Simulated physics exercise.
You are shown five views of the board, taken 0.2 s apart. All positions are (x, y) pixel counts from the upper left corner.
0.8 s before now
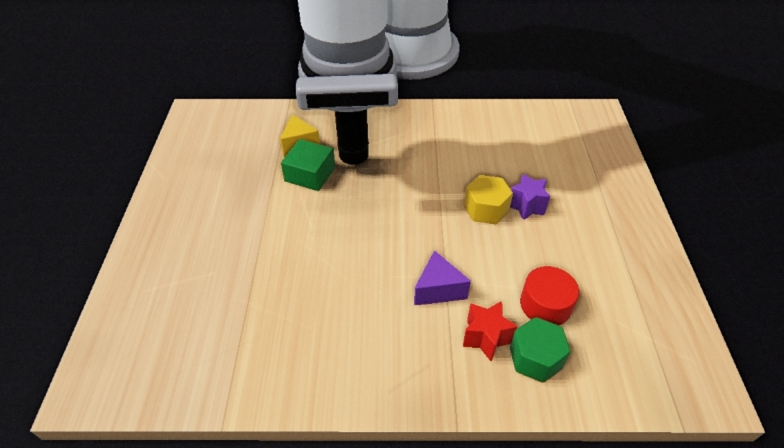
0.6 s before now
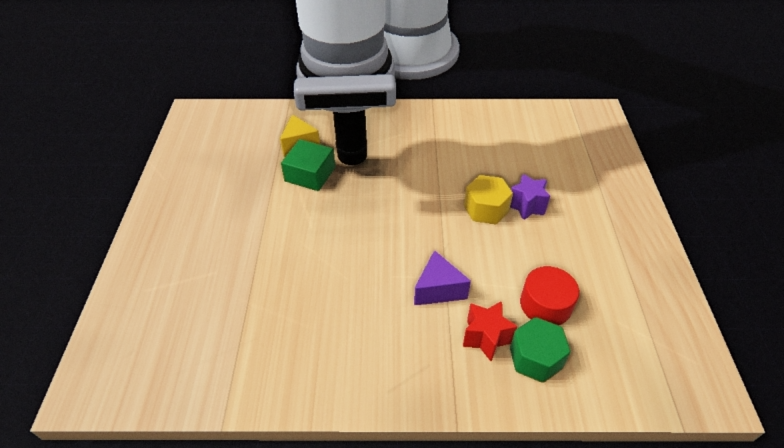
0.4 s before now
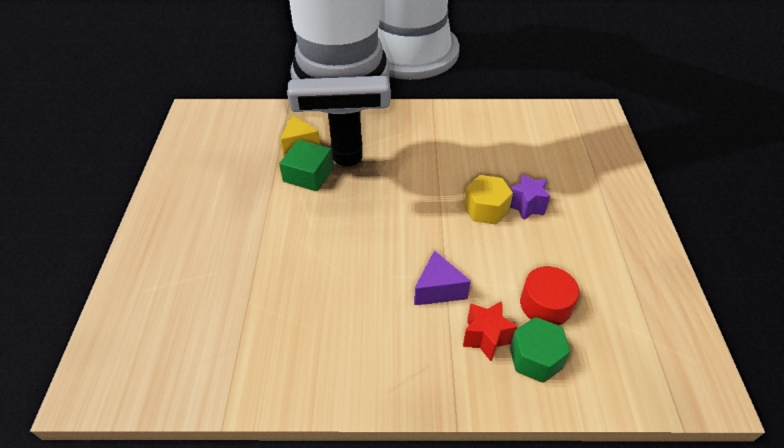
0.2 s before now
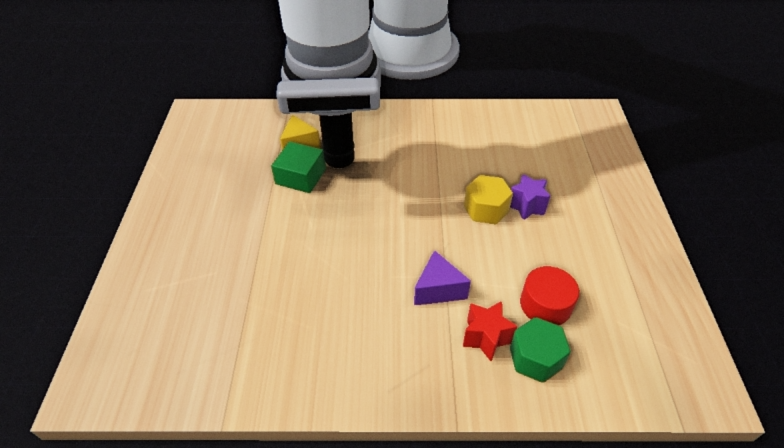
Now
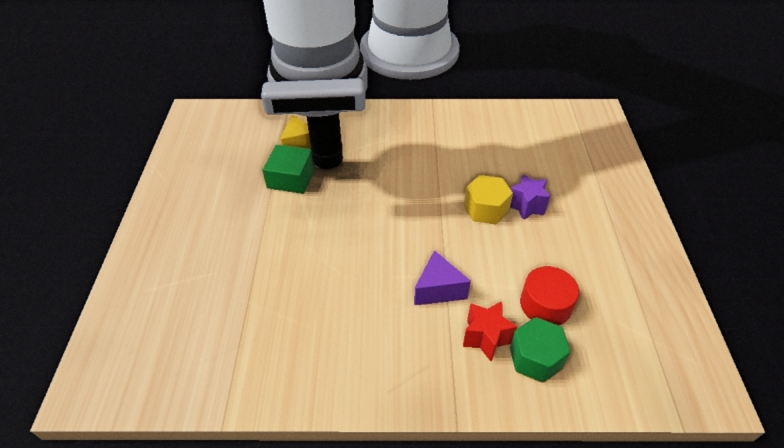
A robot arm's black stick moved slightly left and nudged the green block a short way left, beside a yellow triangle, while the red, purple, green and yellow shapes elsewhere on the board stayed still.
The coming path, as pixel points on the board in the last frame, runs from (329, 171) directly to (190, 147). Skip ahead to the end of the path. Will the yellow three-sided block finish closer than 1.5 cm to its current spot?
In short: Yes.
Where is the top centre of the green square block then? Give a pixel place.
The spot you're after is about (248, 164) in the image.
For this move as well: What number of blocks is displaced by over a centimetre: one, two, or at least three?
Expect one.
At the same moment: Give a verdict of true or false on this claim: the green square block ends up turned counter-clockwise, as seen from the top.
True.
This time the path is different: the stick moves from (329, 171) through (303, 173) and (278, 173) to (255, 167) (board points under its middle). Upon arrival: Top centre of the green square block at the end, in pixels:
Its top face will be centred at roughly (229, 170).
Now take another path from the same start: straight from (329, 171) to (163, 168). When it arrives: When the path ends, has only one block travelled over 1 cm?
Yes, that is what happens.
On the path given first. One third of the way, stick at (279, 151); green square block at (253, 163), turned 70° anticlockwise; yellow three-sided block at (293, 126), turned 20° clockwise.
Two thirds of the way, stick at (232, 144); green square block at (248, 164), turned 85° anticlockwise; yellow three-sided block at (293, 126), turned 25° clockwise.
At the end, stick at (186, 136); green square block at (248, 164), turned 85° anticlockwise; yellow three-sided block at (293, 126), turned 25° clockwise.
